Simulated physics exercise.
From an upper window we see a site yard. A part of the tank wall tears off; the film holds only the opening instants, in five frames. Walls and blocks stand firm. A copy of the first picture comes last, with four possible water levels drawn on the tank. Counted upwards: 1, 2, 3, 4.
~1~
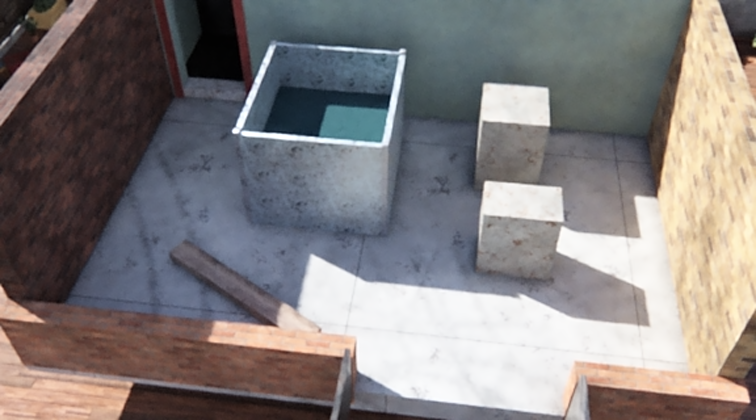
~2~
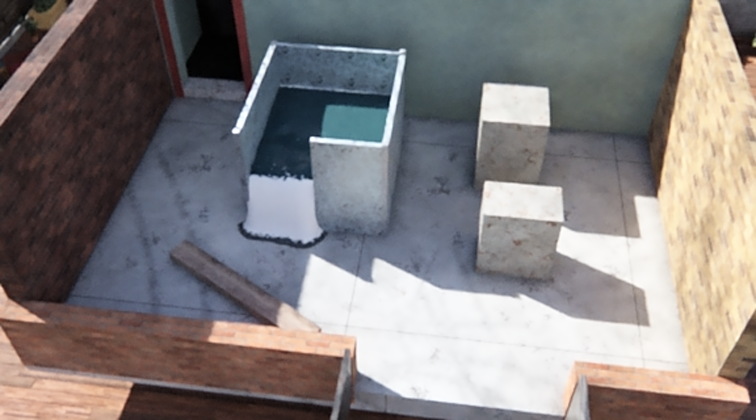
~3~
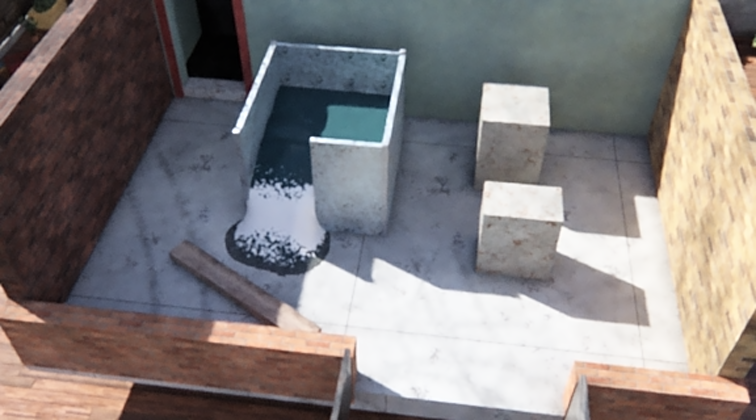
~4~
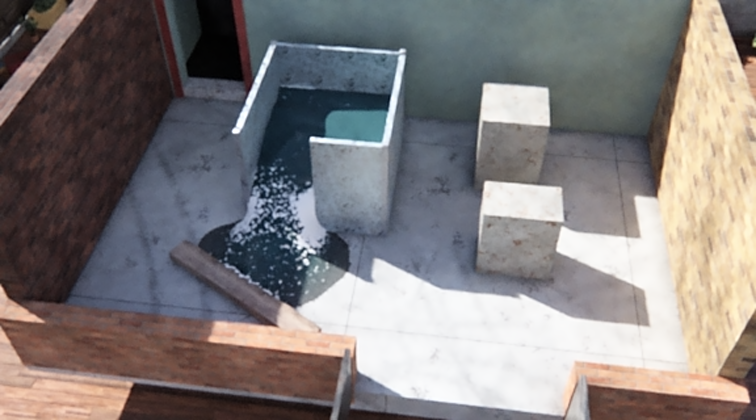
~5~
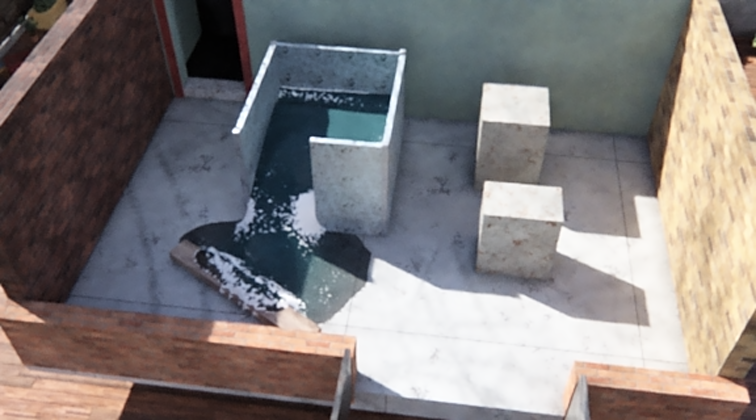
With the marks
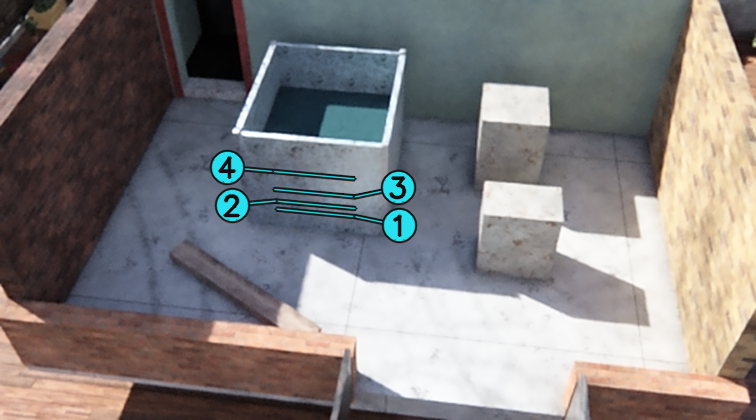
Water pouring from a concrete tank through a gap in its front wall, spreading across the yard floor and washing over a plank.
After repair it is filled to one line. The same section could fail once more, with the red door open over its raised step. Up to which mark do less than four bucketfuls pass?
Mark 4 just does it.
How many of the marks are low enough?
All four.
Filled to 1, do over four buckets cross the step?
No, that is safe.
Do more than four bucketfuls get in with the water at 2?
No, that is safe.
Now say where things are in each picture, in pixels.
In the first frame, water in the tank at rest, its middle at (328, 132); foot of the red doorway at (216, 99); open gate at (464, 345).
In the second frame, front seen at (246, 228), 1 % of the ground wet.
In the third frame, front seen at (298, 267), 3 % of the ground wet.
In the fourth frame, front seen at (322, 282), 6 % of the ground wet.
In the fifth frame, front seen at (332, 287), 9 % of the ground wet.
On the marked copy, 1 at (315, 212); 2 at (315, 204); 3 at (314, 193); 4 at (312, 175); from the bottom up 1, 2, 3, 4.
With 1, nothing gets over.
With 2, nothing gets over.
With 3, nothing gets over.
With 4, a bucket or two gets in.
